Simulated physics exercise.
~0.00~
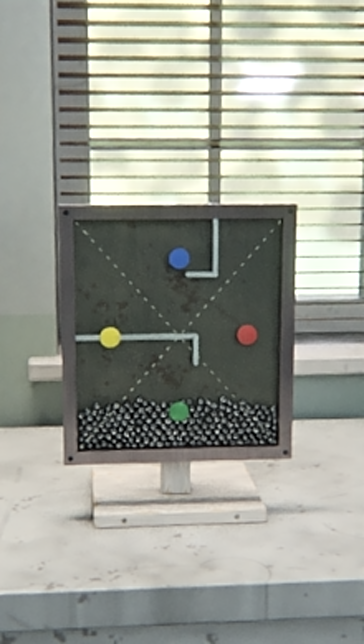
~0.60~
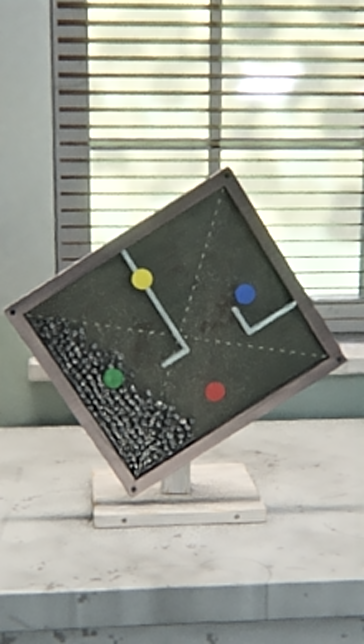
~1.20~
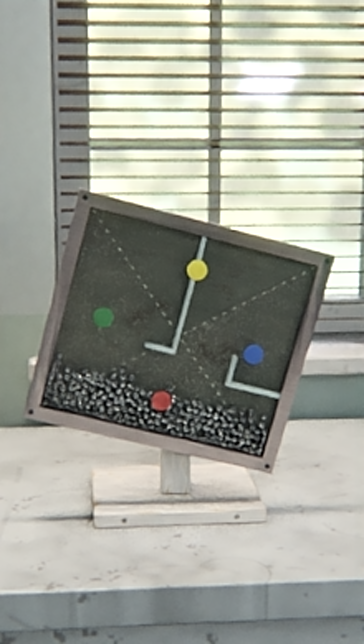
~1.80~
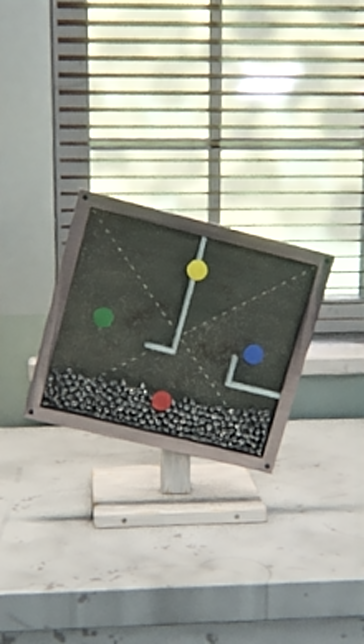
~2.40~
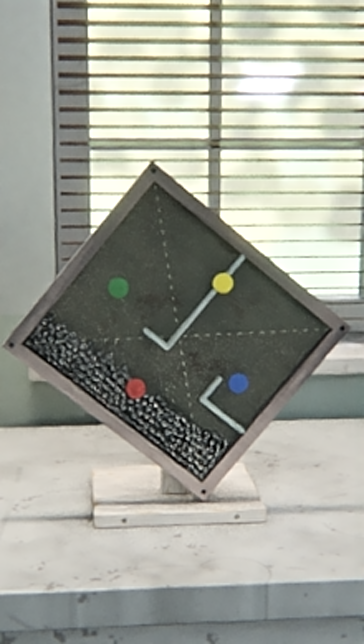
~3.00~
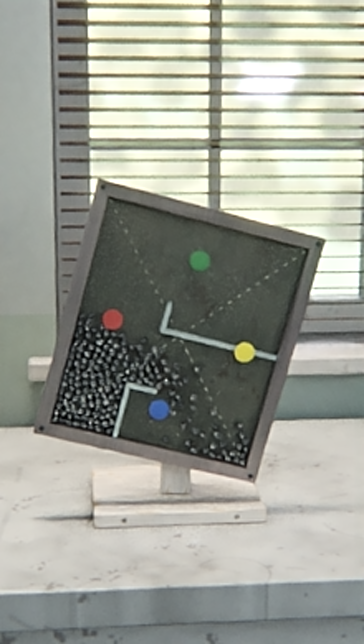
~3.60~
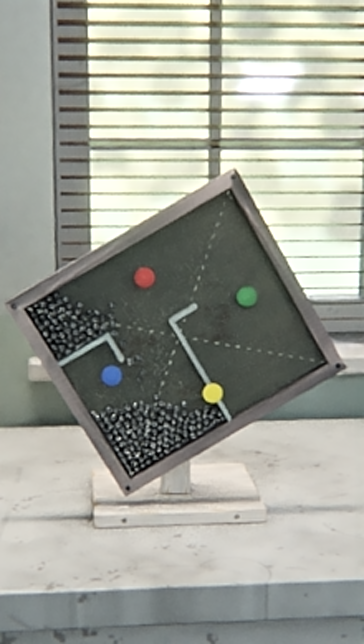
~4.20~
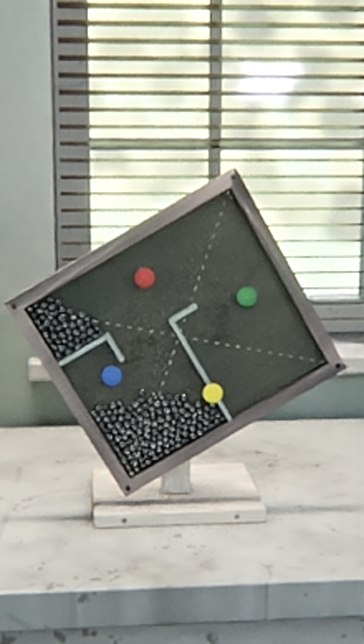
At the start, a square, clear-fronted case stands upright on a pale stand before a window blind, its small steel balls lying along the bottom around the green sticker. The case turns clockwise, and the balls pile into the lower left before spreading across the bottom around the red sticker as it pauses at a tilt. It then turns further the same way, and the balls bunch at the left and spill past the bent bar near blue. Finally the case stops tilted, with a smaller group caught above that bar and a larger heap in the bottom corner, the blue wedge holding the most.
